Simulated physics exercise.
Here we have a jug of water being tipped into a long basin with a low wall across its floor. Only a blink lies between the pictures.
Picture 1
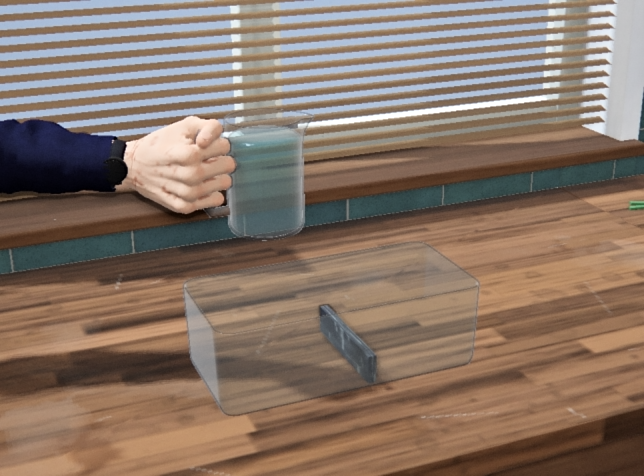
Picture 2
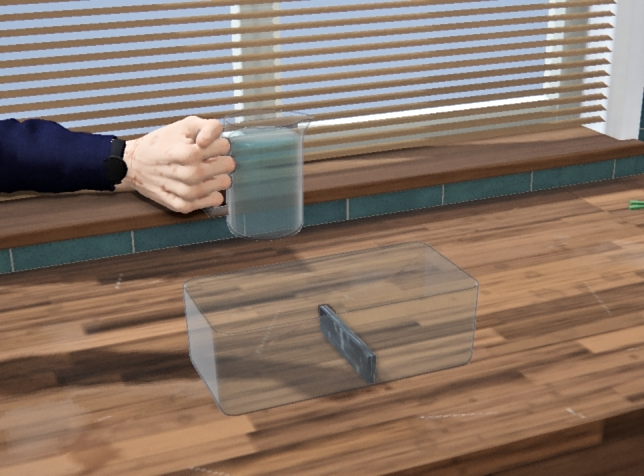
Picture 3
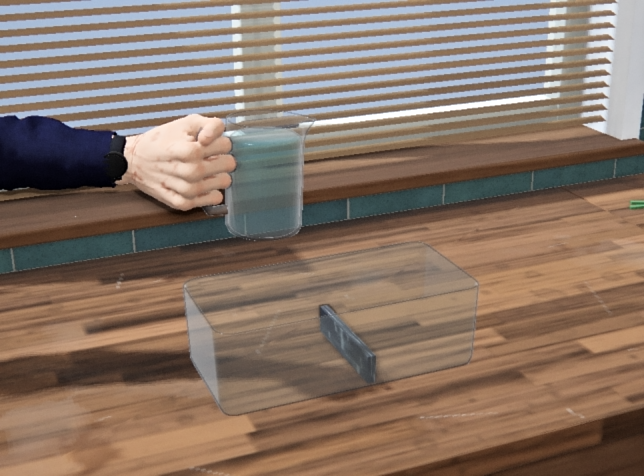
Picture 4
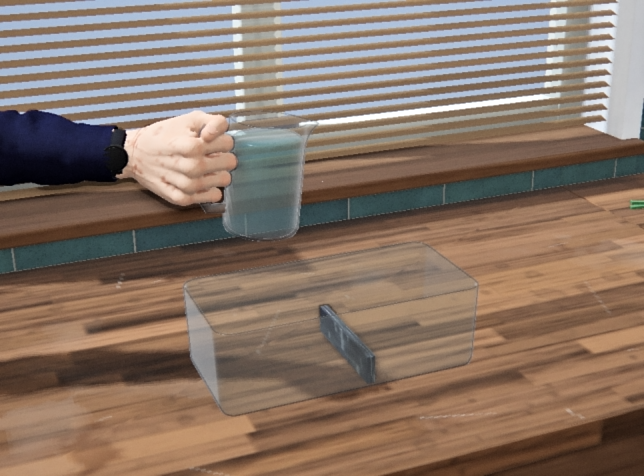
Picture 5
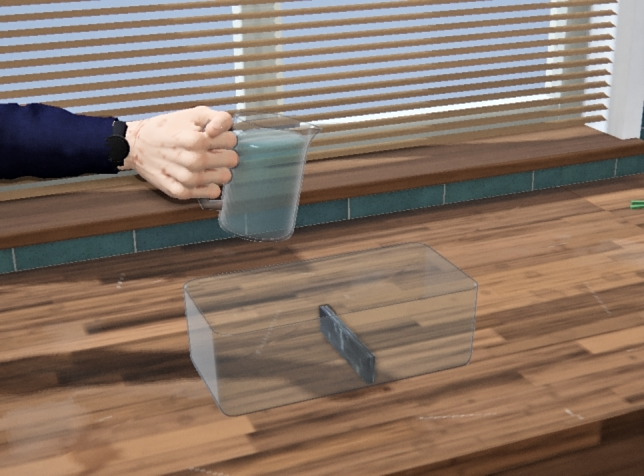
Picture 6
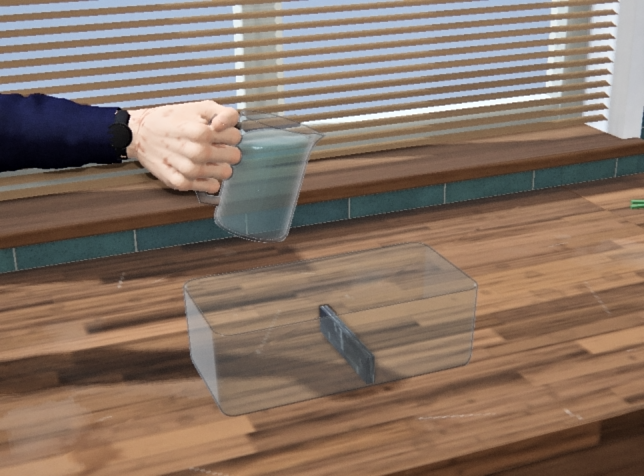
A hand in a dark blue sleeve held a clear jug of bluish water above a long see-through basin with a low wall inside, then slowly tilted the jug a little to the right.
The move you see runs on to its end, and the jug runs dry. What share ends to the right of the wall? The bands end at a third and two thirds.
It comes to over two thirds.
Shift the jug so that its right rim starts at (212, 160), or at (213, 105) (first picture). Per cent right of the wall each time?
First some 5, then 10 per cent.
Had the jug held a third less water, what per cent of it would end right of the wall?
It comes to 85 per cent or so.
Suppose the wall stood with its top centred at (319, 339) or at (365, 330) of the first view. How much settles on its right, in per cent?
Near 90 % and 65 %.
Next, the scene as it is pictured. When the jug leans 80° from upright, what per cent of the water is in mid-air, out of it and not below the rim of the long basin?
Some 15 per cent.
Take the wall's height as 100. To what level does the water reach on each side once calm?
The left part 10 per cent, the right part 60.
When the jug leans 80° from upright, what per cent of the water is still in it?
Some 80 per cent.
A moment on, the jug is tipped on its side and 78 per cent is still to pour, 0 is left of the wall and 5 right of it.
Next, the jug is tipped right over and 20 per cent is still to pour, 2 is left of the wall and 57 right of it.
Then the jug is tipped right over and 0 per cent is still to pour, 10 is left of the wall and 88 right of it.
Later the jug is tipped right over and 0 per cent is still to pour, 11 is left of the wall and 88 right of it.
Finally, 11 per cent lies left of the wall, 88 right of it and 2 outside.
